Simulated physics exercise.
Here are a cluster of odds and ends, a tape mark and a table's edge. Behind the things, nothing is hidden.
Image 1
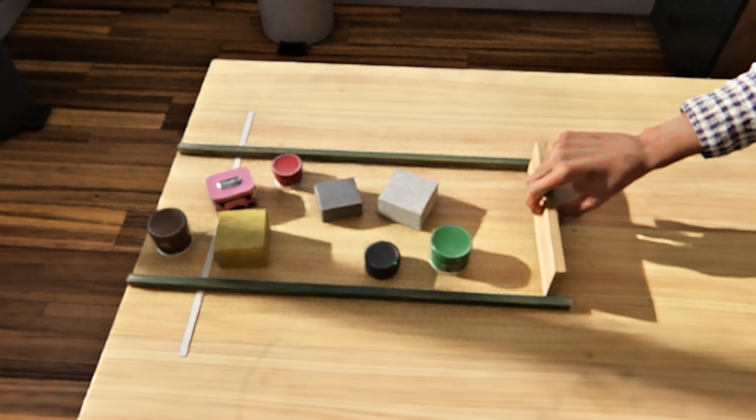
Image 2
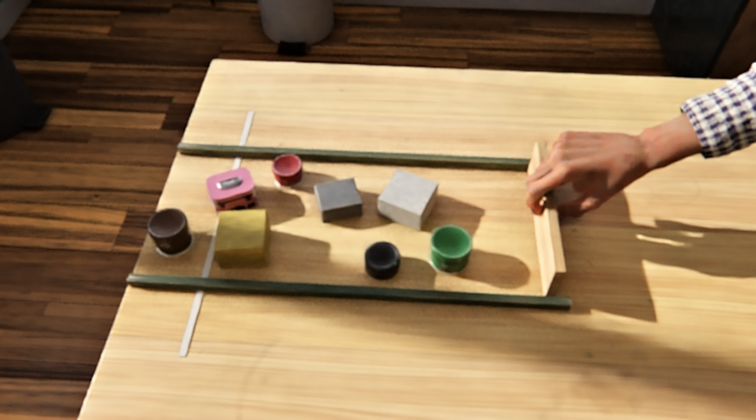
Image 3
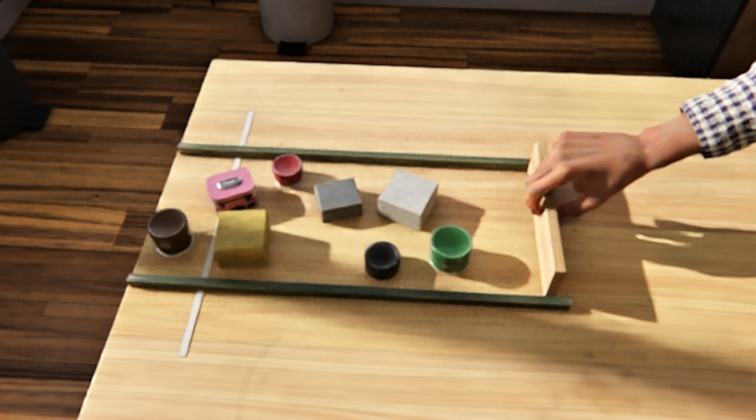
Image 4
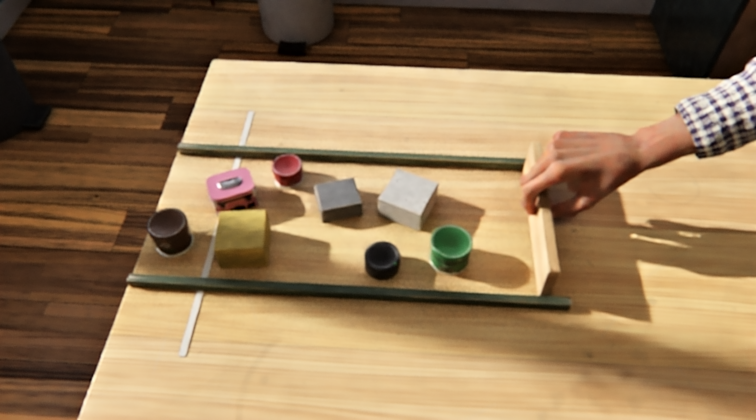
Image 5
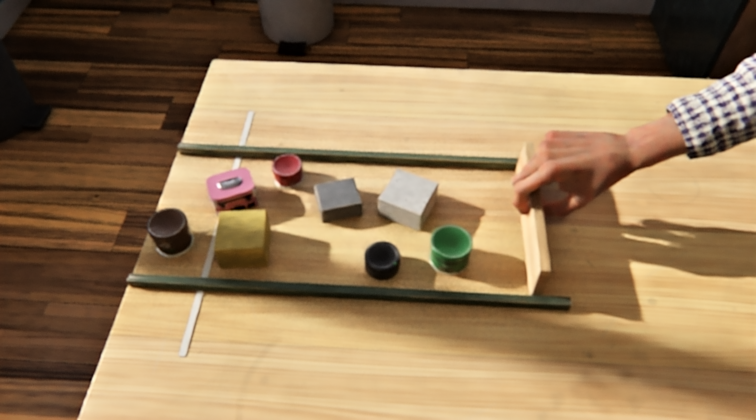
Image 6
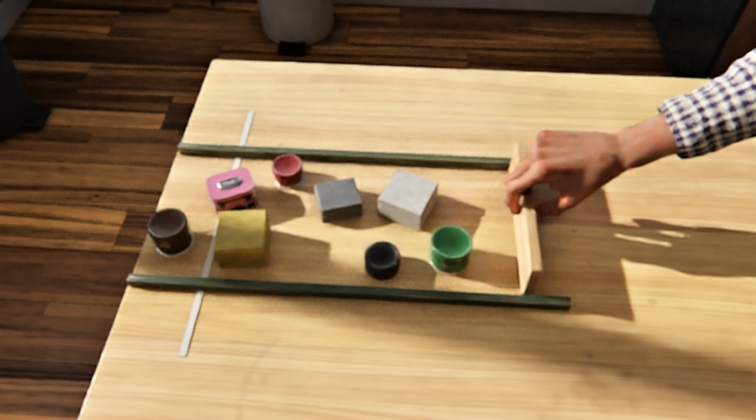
To begin with, a hand holds an upright wooden board at the right end of two dark green rails on a table, with small tins, blocks and a pink case lying between them. The hand then slides the board a short way left, while the objects stay still, the board not touching them.
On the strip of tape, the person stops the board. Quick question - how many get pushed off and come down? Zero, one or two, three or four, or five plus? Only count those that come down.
The table loses one, maybe two.
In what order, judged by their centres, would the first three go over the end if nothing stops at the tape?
Order, earliest first: The pink case; the brown tin; the grey block.
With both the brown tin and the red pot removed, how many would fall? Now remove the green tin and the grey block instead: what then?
The first count is 1 and the second is 1.
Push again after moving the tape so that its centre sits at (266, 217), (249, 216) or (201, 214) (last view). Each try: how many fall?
In order: 0, 2 and 4.
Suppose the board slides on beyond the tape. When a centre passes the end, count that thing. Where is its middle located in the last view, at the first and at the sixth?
(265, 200) and (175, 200).
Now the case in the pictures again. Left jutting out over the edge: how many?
Tally: 2.
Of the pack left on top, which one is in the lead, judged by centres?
The one is the grey block.
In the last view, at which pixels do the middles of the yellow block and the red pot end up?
Final spots - yellow block (148, 239), red pot (218, 167).
A little later, none off yet; brown tin at rest near (171, 232); pink case at rest near (232, 191); yellow block at rest near (244, 239).
When it is over, the number that fall off is one or two; down, pink case and brown tin.
